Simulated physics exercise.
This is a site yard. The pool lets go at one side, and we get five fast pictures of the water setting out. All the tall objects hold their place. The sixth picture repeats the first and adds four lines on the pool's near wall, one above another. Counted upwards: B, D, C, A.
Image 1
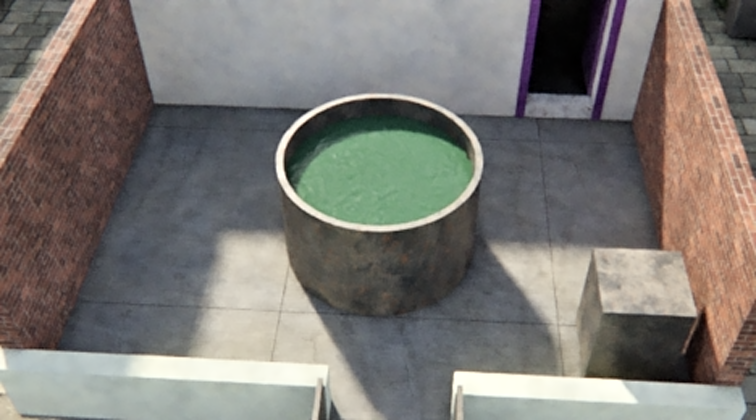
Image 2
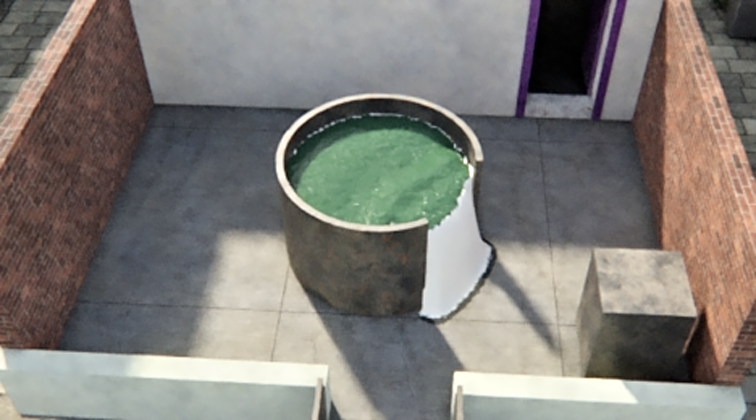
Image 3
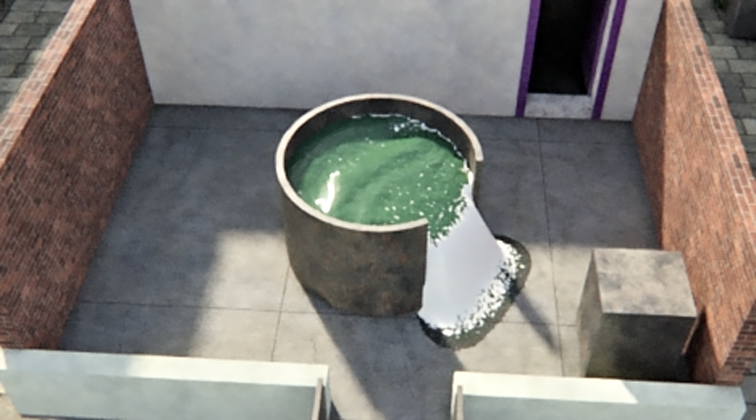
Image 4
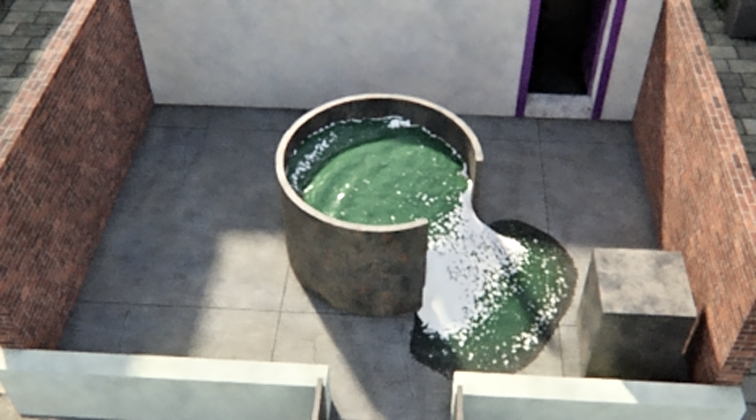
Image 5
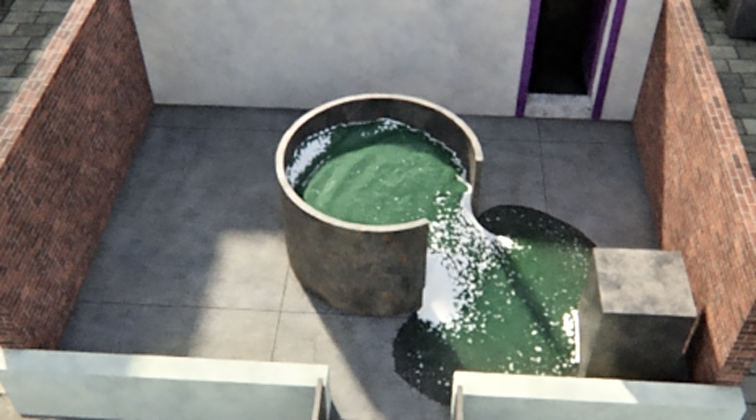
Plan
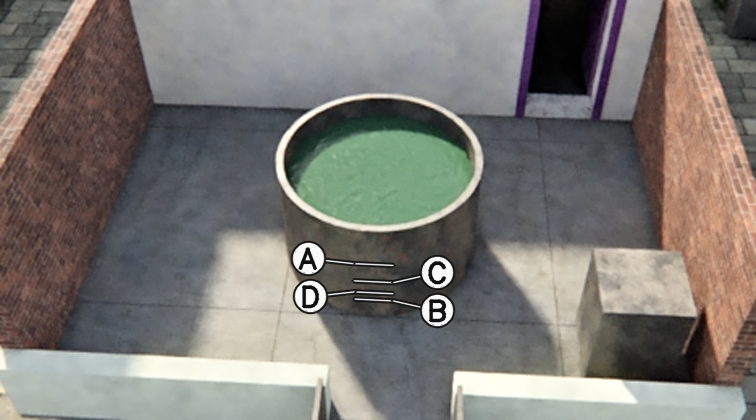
Green water pouring through a gap in a round tank's side, foaming and spreading across a walled concrete yard to a block.
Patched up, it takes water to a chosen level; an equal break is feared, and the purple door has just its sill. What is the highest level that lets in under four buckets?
Mark A.
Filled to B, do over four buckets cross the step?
No.
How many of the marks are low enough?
All of them.
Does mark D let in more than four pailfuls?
No, that is safe.
In white, A at (373, 264); B at (373, 299); C at (373, 281); D at (373, 292); from the bottom up B, D, C, A.
With A, a bucket or two gets in.
With B, nothing gets over.
With C, nothing gets over.
With D, nothing gets over.
